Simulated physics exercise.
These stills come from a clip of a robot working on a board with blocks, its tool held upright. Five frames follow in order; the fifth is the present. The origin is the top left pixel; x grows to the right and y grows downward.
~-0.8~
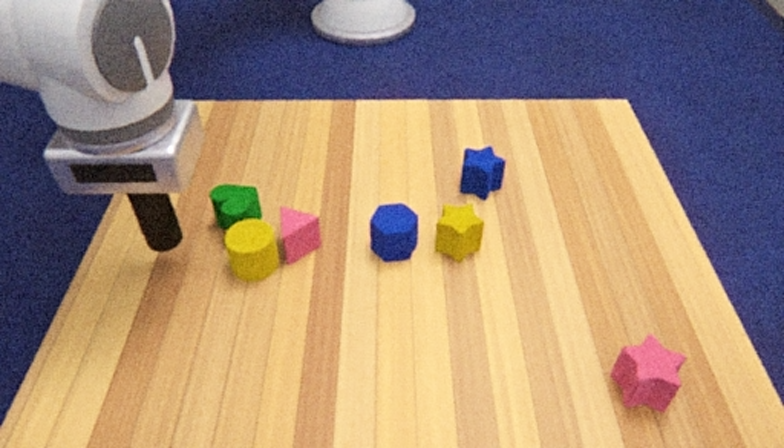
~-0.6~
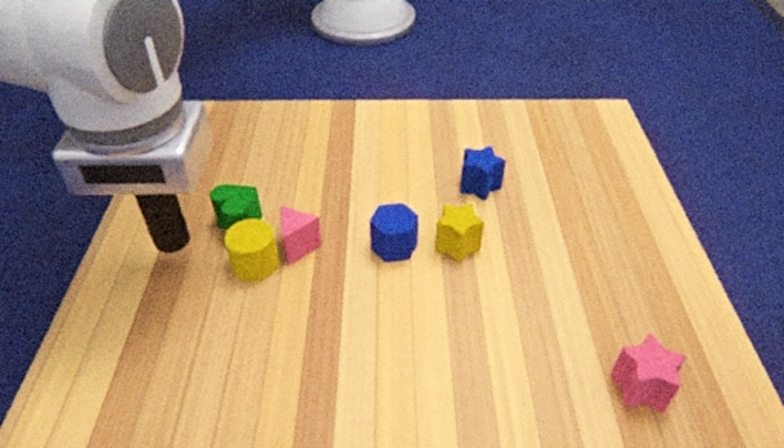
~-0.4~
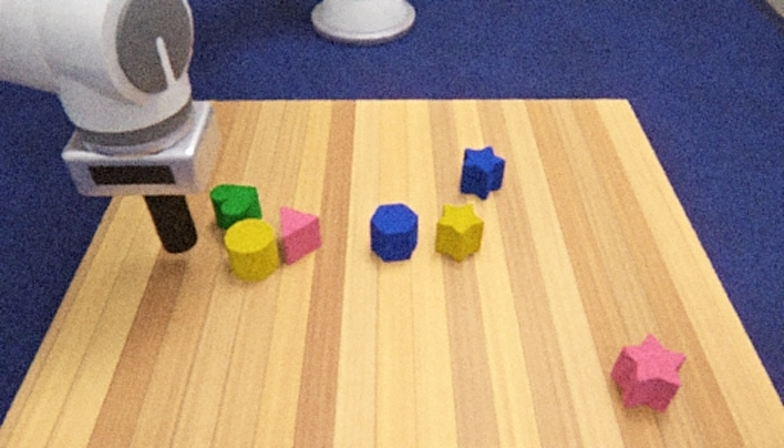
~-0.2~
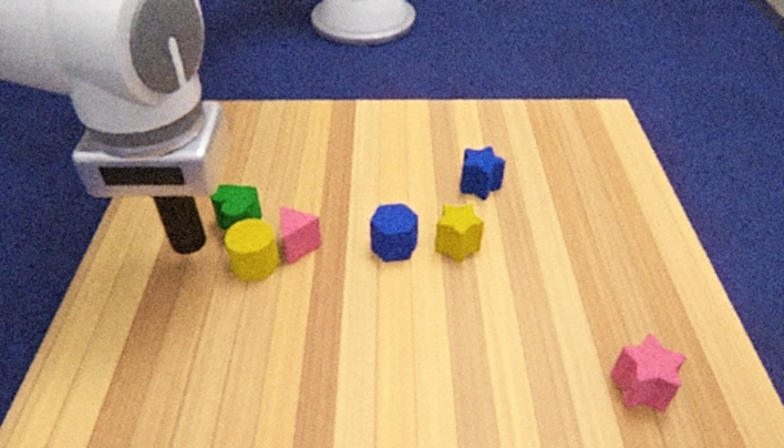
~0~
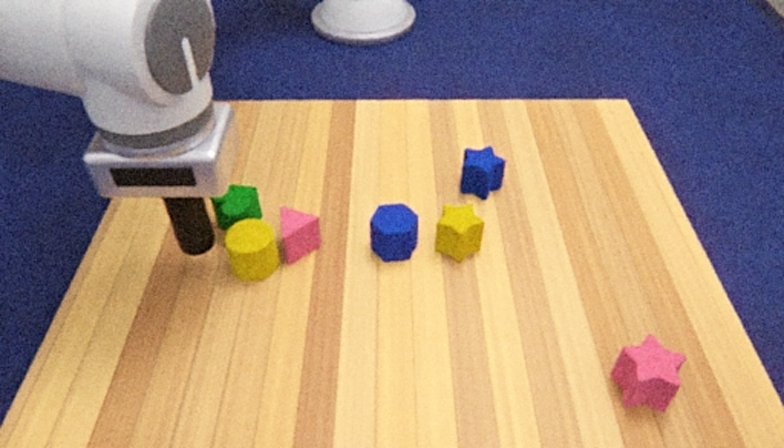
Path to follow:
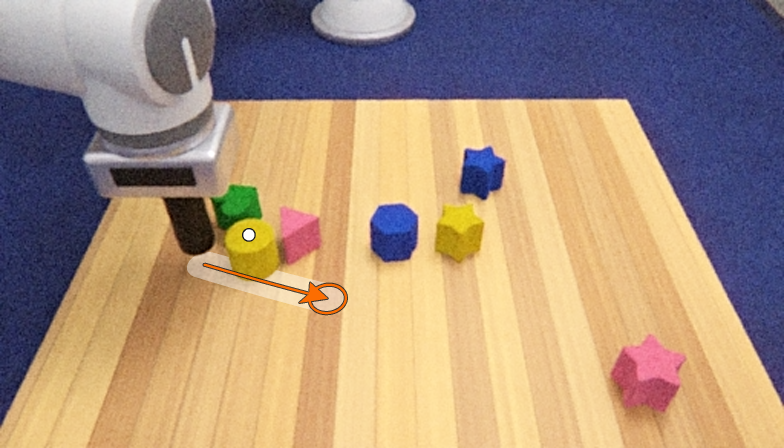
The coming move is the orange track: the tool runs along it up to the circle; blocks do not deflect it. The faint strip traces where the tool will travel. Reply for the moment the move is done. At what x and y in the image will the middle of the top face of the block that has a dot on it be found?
The centre of its top will be at (337, 239).
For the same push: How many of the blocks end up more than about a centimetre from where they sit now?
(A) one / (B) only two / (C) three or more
B - only two.
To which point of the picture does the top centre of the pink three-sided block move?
Roughly at (320, 211).
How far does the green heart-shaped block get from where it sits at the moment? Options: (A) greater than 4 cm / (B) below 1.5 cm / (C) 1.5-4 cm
B (below 1.5 cm)
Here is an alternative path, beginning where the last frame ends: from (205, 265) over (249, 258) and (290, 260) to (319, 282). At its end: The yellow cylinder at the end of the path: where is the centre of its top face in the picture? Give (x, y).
If I read the scene right, the answer is (358, 260).
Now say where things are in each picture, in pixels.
In the first frame, lower end of the tool (166, 241), tops of blocks, green heart-shaped block (233, 197), yellow cylinder (249, 235), pink three-sided block (294, 219).
In the second frame, tool (173, 242), blocks as before.
In the third frame, tool (181, 242), blocks as before.
In the fourth frame, tool (189, 243), blocks as before.
In the fifth frame, tool (198, 244), green heart-shaped block (233, 197), yellow cylinder (249, 235), pink three-sided block (294, 219).
The drawn path runs straight from (205, 265) to (328, 299); the dot is on the yellow cylinder.
The first path, step by step. One third of the way, tool (239, 256); yellow cylinder (279, 238); pink three-sided block (306, 217), turned 35° anticlockwise.
Two thirds of the way, tool (281, 267); yellow cylinder (316, 238); pink three-sided block (319, 212), turned 70° anticlockwise.
At the end, tool (325, 278); green heart-shaped block not moved; yellow cylinder (337, 239); pink three-sided block (320, 211), turned 75° anticlockwise.
